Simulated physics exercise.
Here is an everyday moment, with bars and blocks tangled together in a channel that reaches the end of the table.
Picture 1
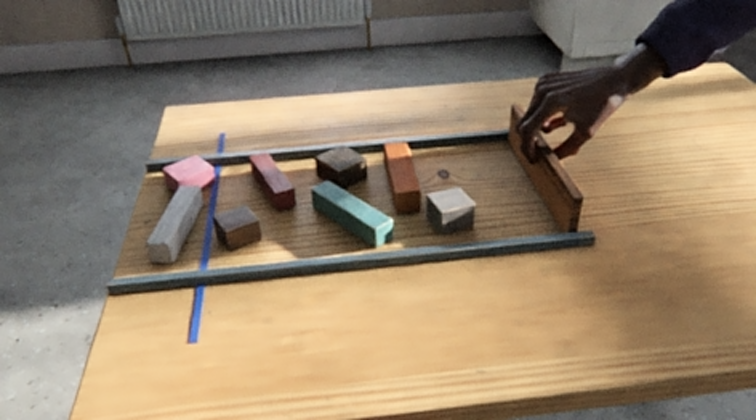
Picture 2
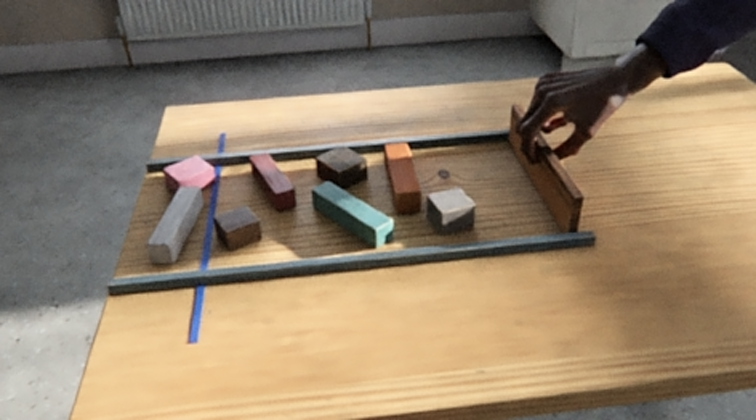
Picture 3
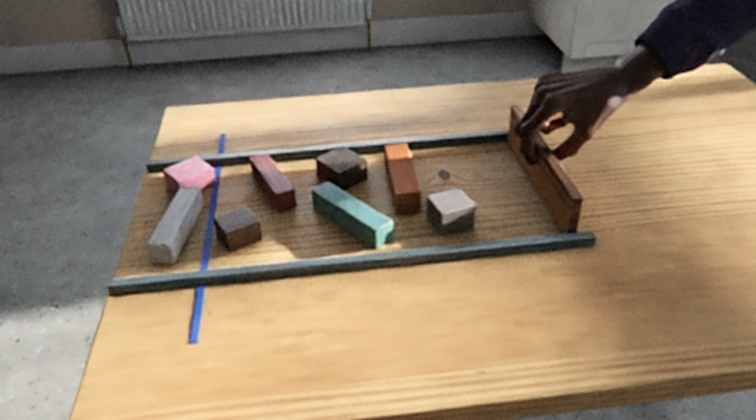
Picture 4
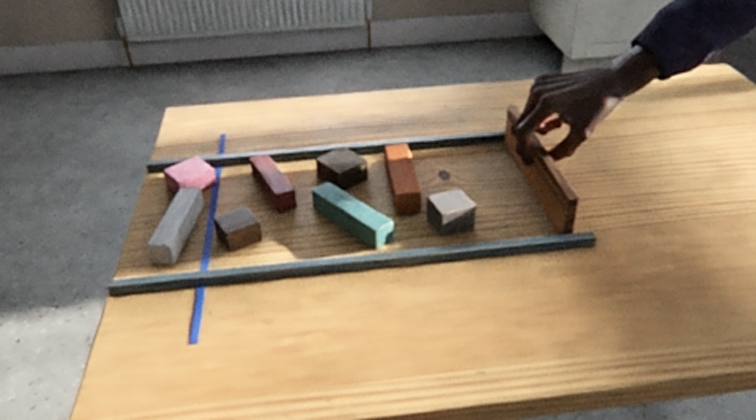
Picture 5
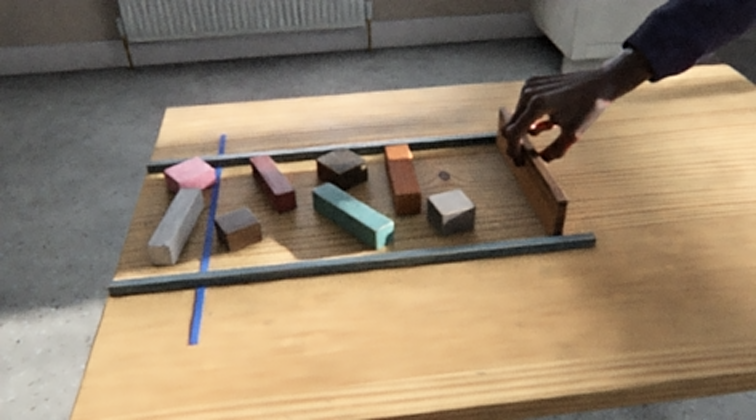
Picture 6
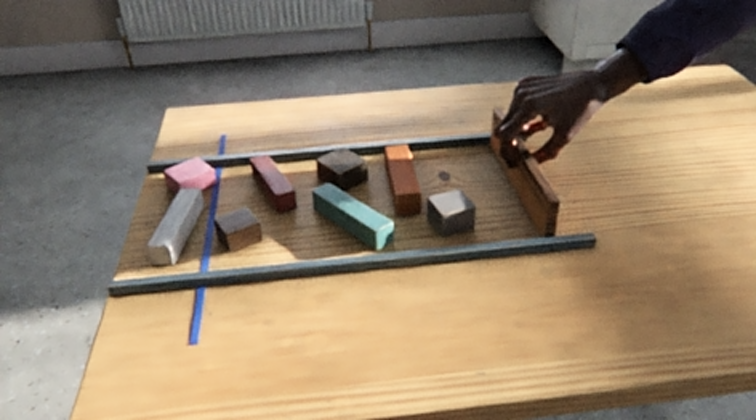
A dark-skinned hand in a dark sleeve grips an upright wooden board at the right end of a railed channel on a light wooden table, seen from above at an angle. Between the rails lie pink, brown, dark and grey blocks among whitish-grey, red, turquoise and orange bars, with blue tape crossing at left. The hand holds nearly still, then slides the board slightly left, while the pieces and camera stay still.
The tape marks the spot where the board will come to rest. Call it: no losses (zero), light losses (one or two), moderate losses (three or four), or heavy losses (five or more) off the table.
Light losses.
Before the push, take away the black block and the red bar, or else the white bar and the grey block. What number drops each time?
The answer is 1 and then 1.
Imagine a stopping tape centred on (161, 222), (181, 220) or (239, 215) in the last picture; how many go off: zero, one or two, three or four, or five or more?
5 or more; either three or four; not one.
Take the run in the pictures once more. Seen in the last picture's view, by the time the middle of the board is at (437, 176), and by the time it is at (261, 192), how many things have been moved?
Well, it's 1 at the first one and 8 at the second.
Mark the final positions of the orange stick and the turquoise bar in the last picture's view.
In order, first (200, 196), then (157, 237).
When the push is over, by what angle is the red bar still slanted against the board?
Roughly 0°.
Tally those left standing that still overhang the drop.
Number: 2.
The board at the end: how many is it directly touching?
It is in contact with 2.
A little later, none off yet; white bar at rest near (178, 224); pink block at rest near (190, 178); brown block at rest near (238, 230).
Next, none off yet; white bar at rest near (178, 224); pink block at rest near (190, 178); brown block shifted a little near (225, 230).
When it is over, the number that fall off is one or two; down, pink block and white bar.
